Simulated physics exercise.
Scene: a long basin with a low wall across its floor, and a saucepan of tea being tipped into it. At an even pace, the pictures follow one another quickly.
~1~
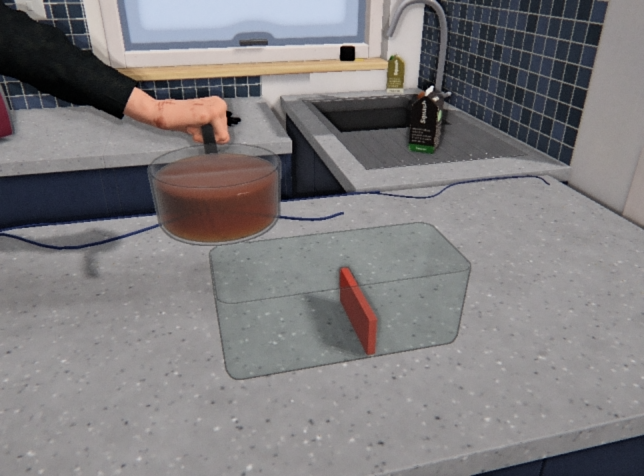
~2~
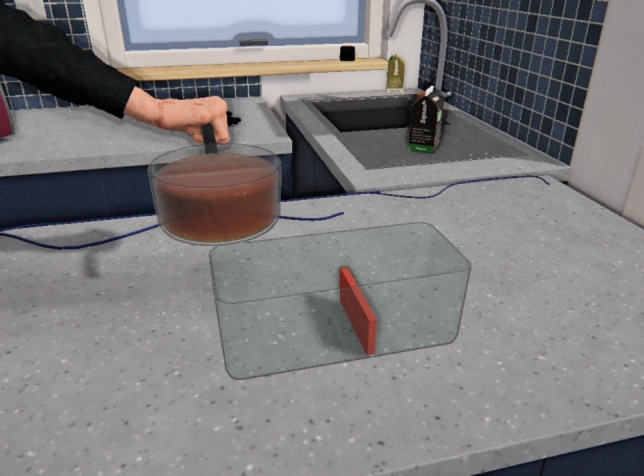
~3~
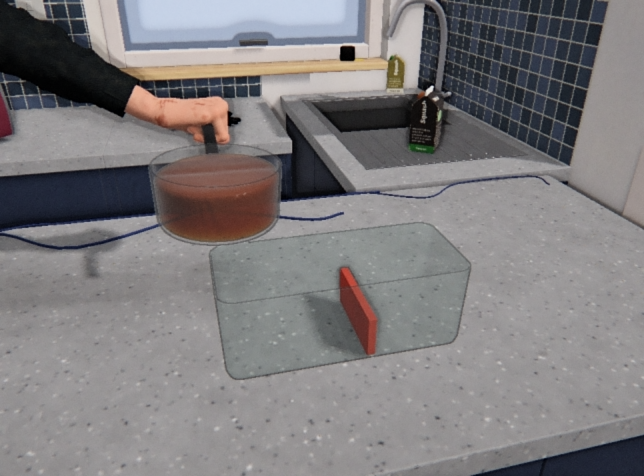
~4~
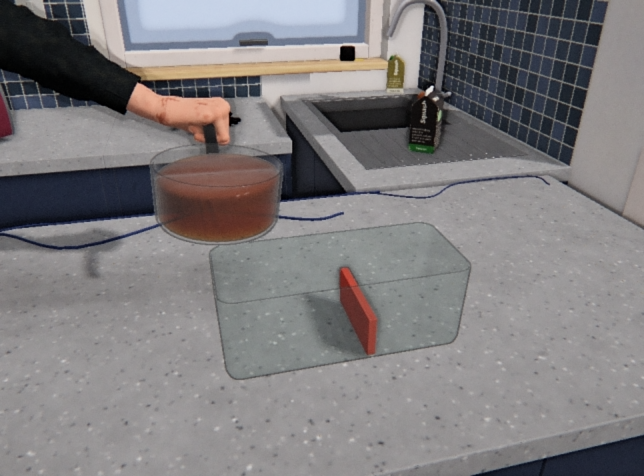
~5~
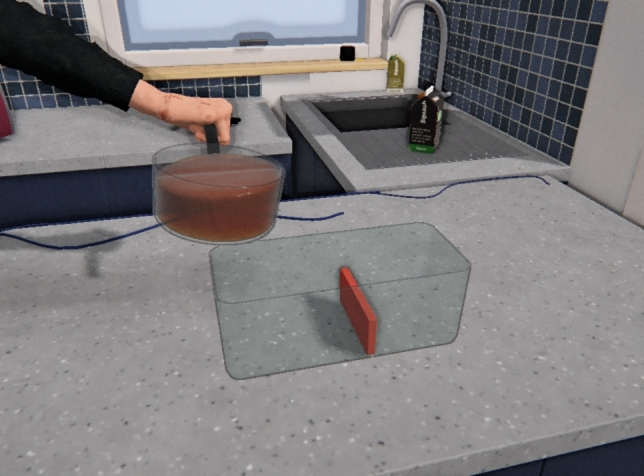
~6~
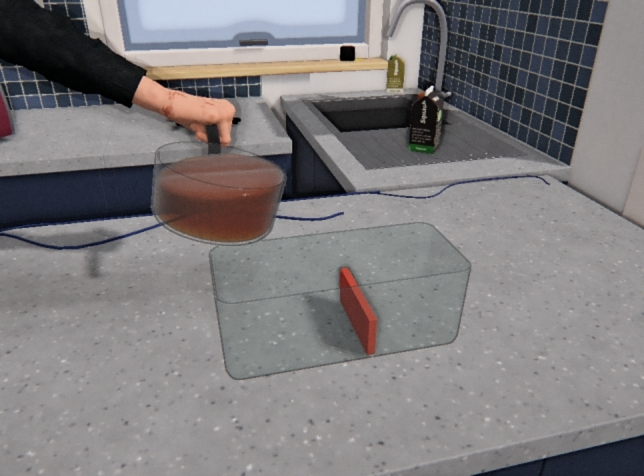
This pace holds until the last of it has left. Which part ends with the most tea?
Heavier on the left.
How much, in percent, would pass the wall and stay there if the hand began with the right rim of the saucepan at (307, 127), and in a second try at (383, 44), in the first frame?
Near 50 per cent for the first start, near 80 per cent for the second.
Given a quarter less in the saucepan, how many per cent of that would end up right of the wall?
Some 0 parts in a hundred.
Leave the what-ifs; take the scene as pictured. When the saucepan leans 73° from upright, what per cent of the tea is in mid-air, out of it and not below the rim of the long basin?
Estimate: 30 per cent, roughly.
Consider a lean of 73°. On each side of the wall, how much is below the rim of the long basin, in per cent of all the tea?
Left 35, right 0.
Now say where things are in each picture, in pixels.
In the first frame, it leans 0°; its right rim is at (279, 160); the tea meets the walls at (153, 176) and (276, 166); the long basin's rim runs from (213, 275) to (450, 245); the wall's top is at (357, 293).
In the second frame, it leans 1°; its right rim is at (279, 161); the tea meets the walls at (153, 177) and (277, 167).
In the third frame, it leans 2°; its right rim is at (280, 162); the tea meets the walls at (154, 176) and (277, 167).
In the fourth frame, it leans 5°; its right rim is at (281, 165); the tea meets the walls at (155, 175) and (278, 168).
In the fifth frame, it leans 9°; its right rim is at (282, 169); the tea meets the walls at (156, 176) and (278, 167).
In the sixth frame, it leans 14°; its right rim is at (284, 175); the tea meets the walls at (156, 178) and (283, 168).
A moment on, the tilt is 73° and 39 per cent is still to pour, 33 is left of the wall and 0 right of it.
Next, the tilt is 112° and 3 per cent is still to pour, 92 is left of the wall and 1 right of it.
Then the tilt is 121° and 0 per cent is still to pour, 98 is left of the wall and 1 right of it.
Later the tilt is 121° and 0 per cent is still to pour, 98 is left of the wall and 1 right of it.
At rest 98 per cent lies left of the wall, 1 right of it and 1 outside.
